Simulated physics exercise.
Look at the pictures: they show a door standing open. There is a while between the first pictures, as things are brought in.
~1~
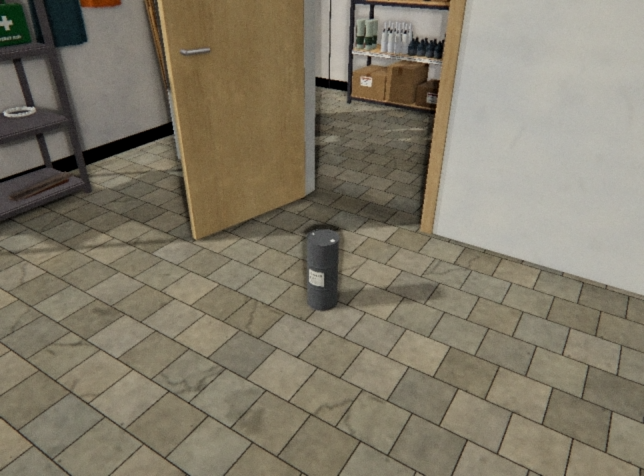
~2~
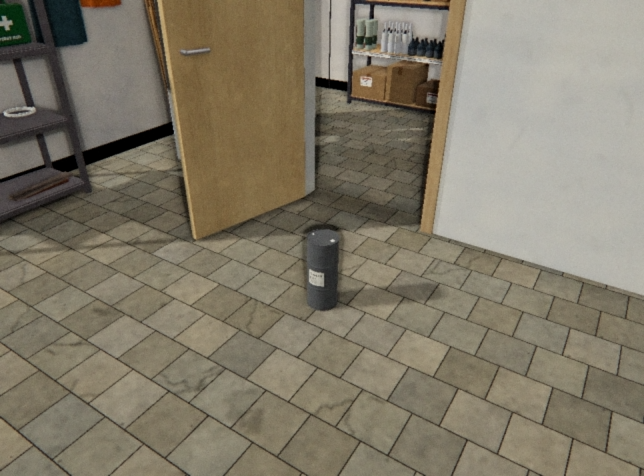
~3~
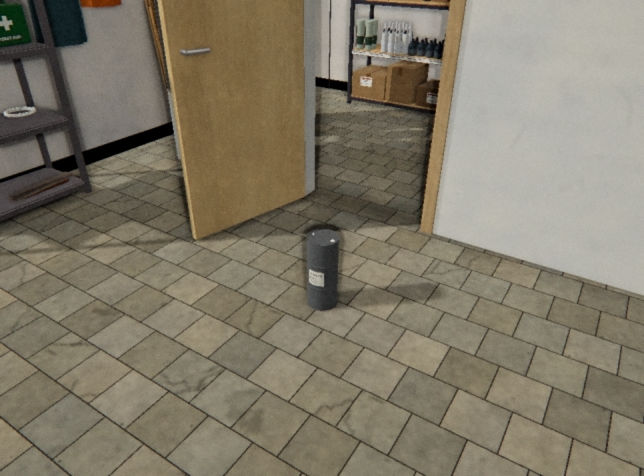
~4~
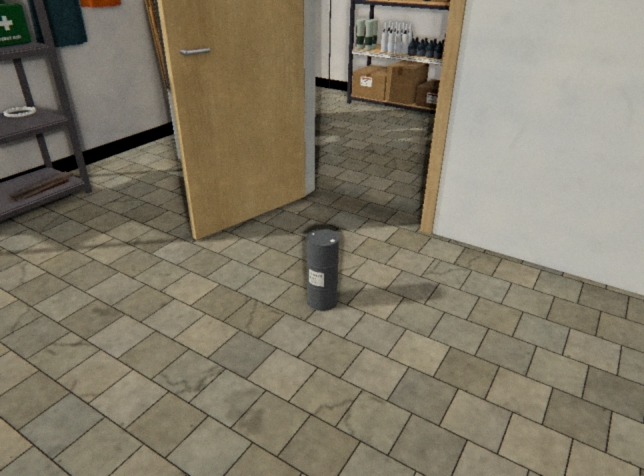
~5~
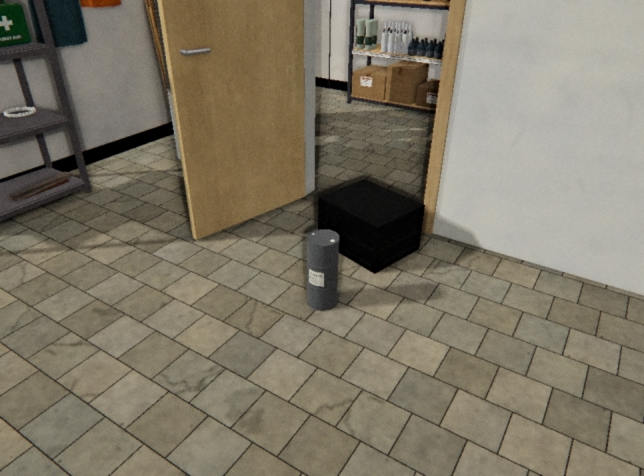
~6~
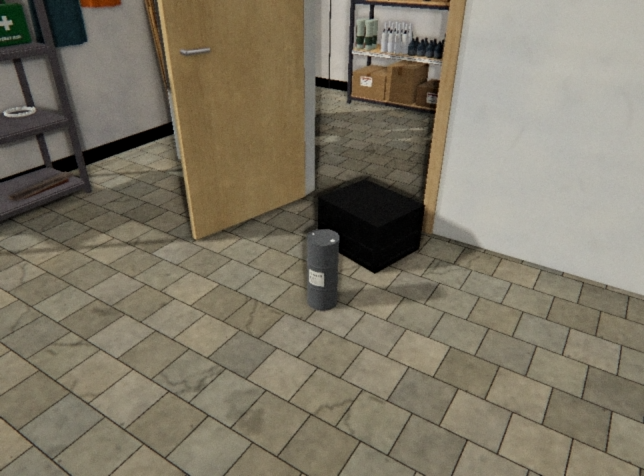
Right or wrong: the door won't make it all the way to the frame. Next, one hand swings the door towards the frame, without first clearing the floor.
Right.
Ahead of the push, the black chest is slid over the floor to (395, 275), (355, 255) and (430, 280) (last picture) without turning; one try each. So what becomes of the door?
Door, in order of tries: Fully closed, obstructed, fully closed.
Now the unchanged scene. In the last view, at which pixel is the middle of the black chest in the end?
Near (379, 223).
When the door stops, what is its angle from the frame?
Around 45 degrees.
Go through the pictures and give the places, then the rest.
The first picture shows door wide open and still; grey canister (323, 271).
The second picture shows door wide open and still; grey canister (323, 271).
The third picture shows door wide open and still; grey canister (323, 271).
The fourth picture shows door wide open and still; grey canister (323, 271).
The fifth picture shows door wide open and still; grey canister (323, 271).
The sixth picture shows door wide open and still; black chest (369, 223); grey canister (323, 271).
Then, 0.50 s on from there, open by 89°.
Then, 0.80 s on from there, open by 68°.
Then, 1.10 s on from there, open by 47°; black chest shifted a little near (373, 223).
In the end, open by 43°; both unmoved. At the end, from the last picture's camera, black chest near (379, 223).
